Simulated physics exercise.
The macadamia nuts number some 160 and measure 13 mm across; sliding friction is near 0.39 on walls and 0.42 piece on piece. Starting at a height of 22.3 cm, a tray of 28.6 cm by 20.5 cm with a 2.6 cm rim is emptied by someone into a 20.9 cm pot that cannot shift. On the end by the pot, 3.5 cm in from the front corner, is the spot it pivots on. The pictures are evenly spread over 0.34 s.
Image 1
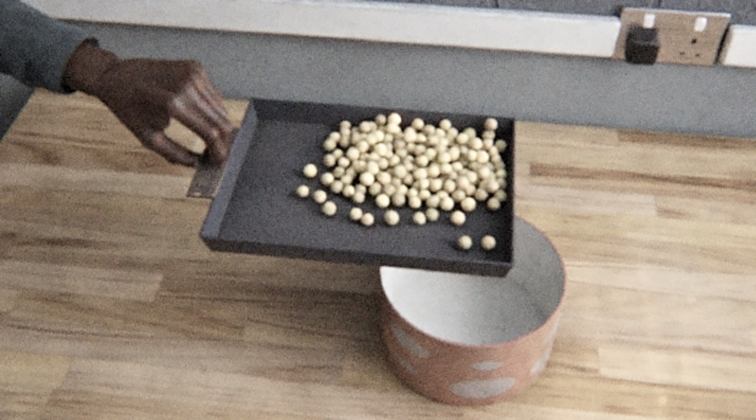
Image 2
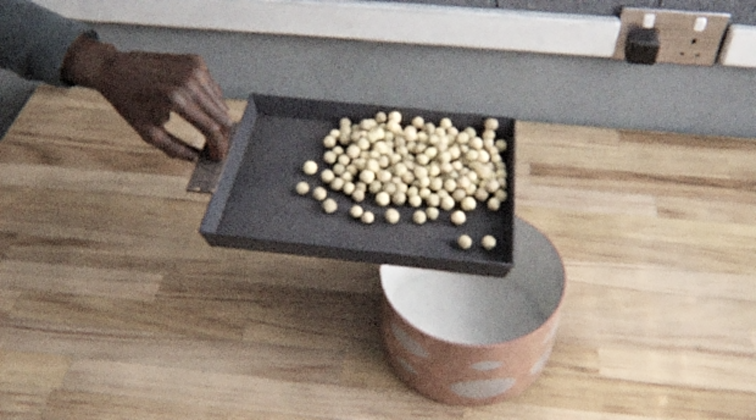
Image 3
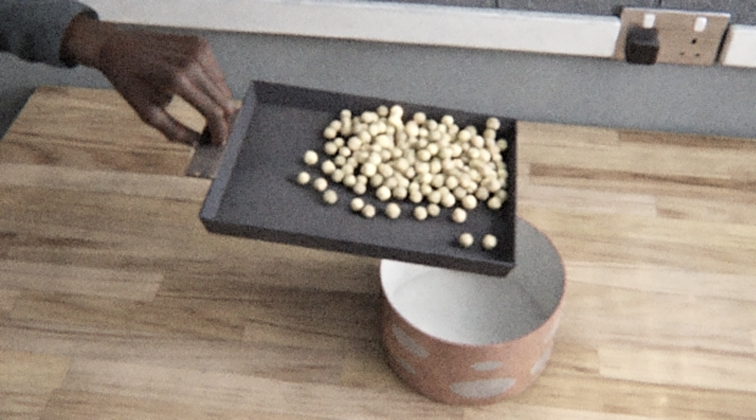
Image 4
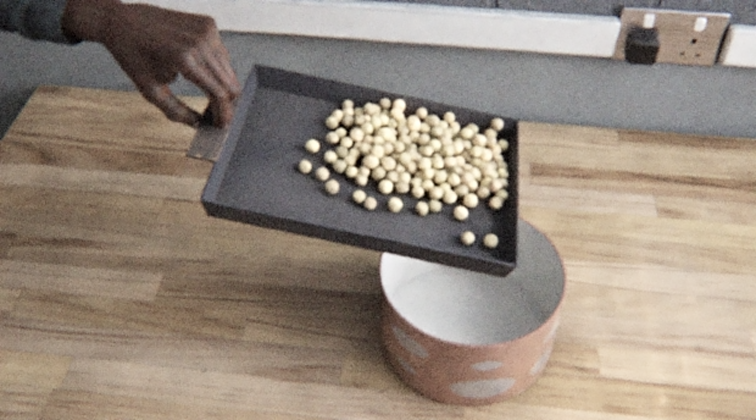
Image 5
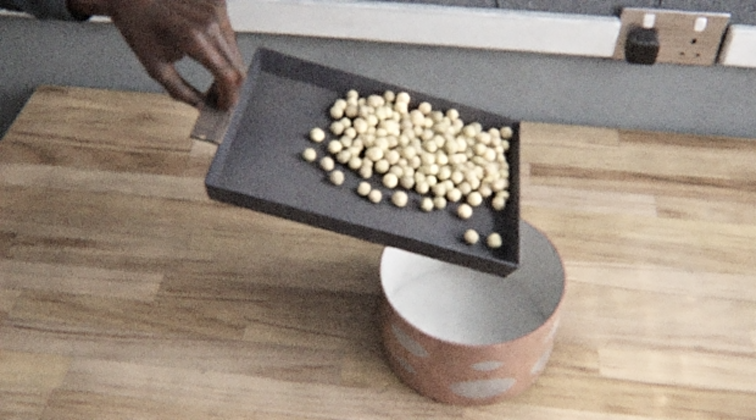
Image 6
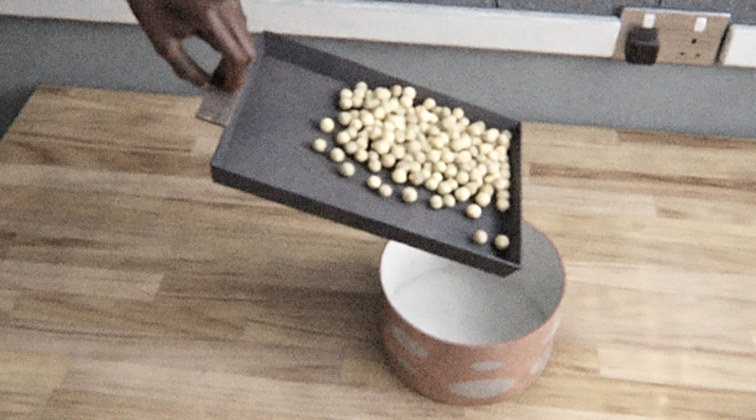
Dark tray of round, pale nuts tilting as a hand raises its left end, the nuts shifting slightly right above a pot.
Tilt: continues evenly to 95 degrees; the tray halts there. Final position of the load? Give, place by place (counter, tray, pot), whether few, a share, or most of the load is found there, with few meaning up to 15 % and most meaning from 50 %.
For the counter I expect most; for the left on the tray I expect few; for the pot I expect a share.
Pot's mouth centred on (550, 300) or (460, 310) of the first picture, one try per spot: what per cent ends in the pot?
That gives roughly 70 per cent and then 10 per cent.
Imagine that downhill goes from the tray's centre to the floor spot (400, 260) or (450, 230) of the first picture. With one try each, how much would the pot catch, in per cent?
Near 0 and 0 per cent, in that order.
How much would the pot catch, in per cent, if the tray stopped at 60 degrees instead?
Estimated share: About 5 %.
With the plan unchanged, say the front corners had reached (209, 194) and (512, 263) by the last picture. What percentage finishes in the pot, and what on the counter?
Pot 5; counter 95.
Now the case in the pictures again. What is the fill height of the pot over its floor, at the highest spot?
My guess is around 1.5 centimetres.
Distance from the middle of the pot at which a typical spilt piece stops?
I'd say around 28 centimetres.
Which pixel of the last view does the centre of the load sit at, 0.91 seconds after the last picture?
At that moment the load's centre is around (508, 159).
Then, 0.54 s after the last picture, tilt 55 degrees; the tray holds 100 %, the pot 0 %.
Then, 0.91 s after the last picture, tilt 79 degrees; the tray holds 90 %, the pot 5 %.
Then, 1.36 s after the last picture, tilt 95 degrees; the tray holds 5 %, the pot 25 %.
In the end, counter 60 %, tray 0 %, pot 40 %.
